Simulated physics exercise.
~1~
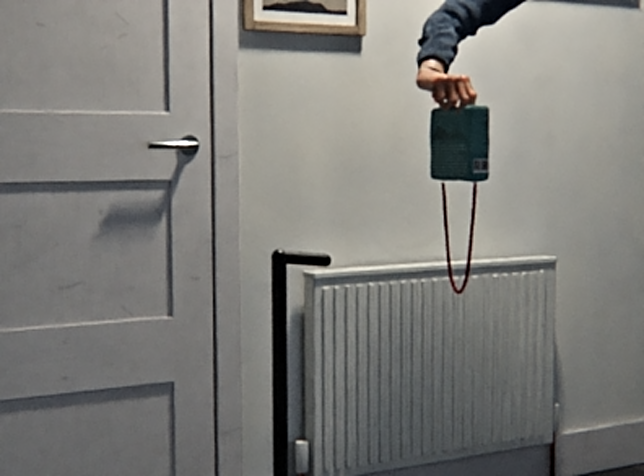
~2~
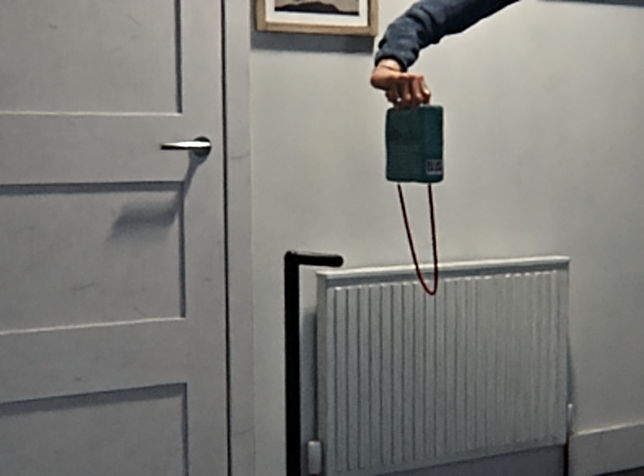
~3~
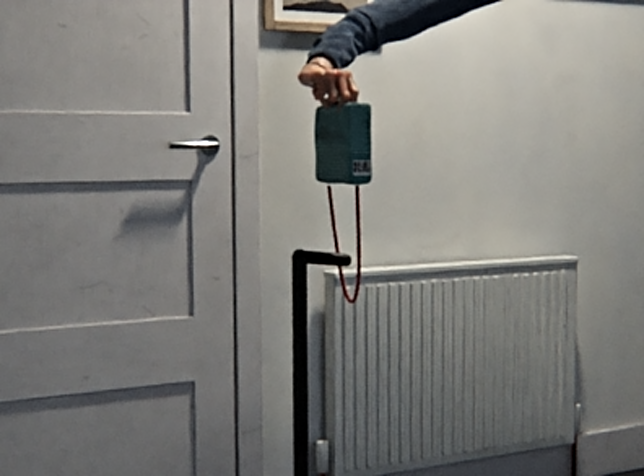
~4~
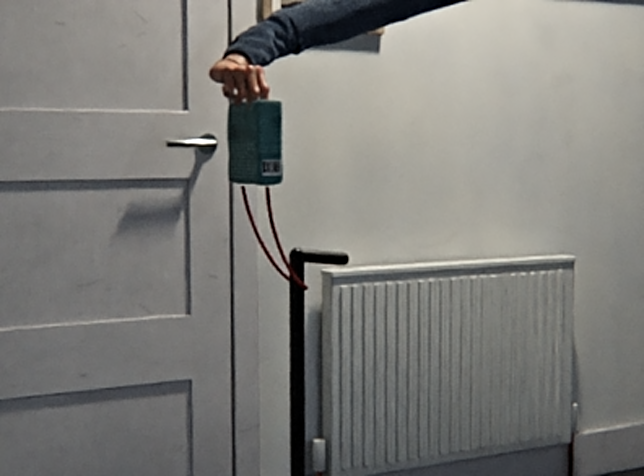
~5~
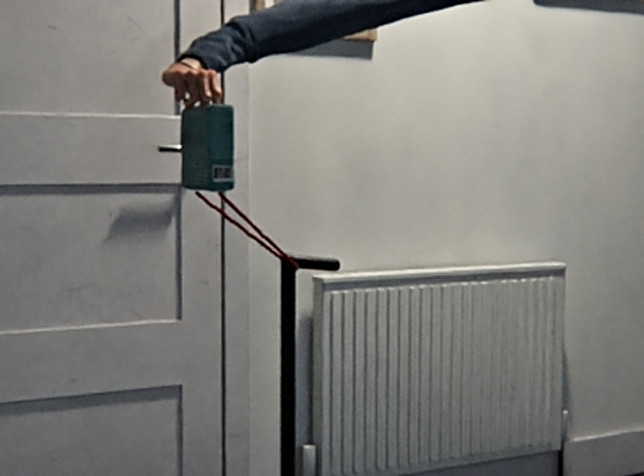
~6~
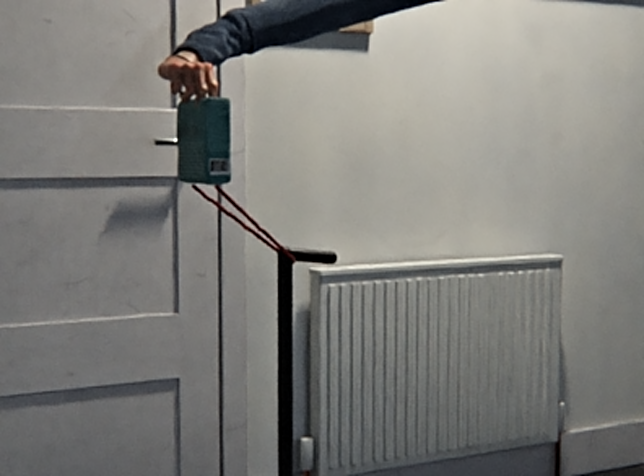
Beside a door and radiator, a hand carrying a turquoise pouch leftward until its low red loop catches tight on a black post.
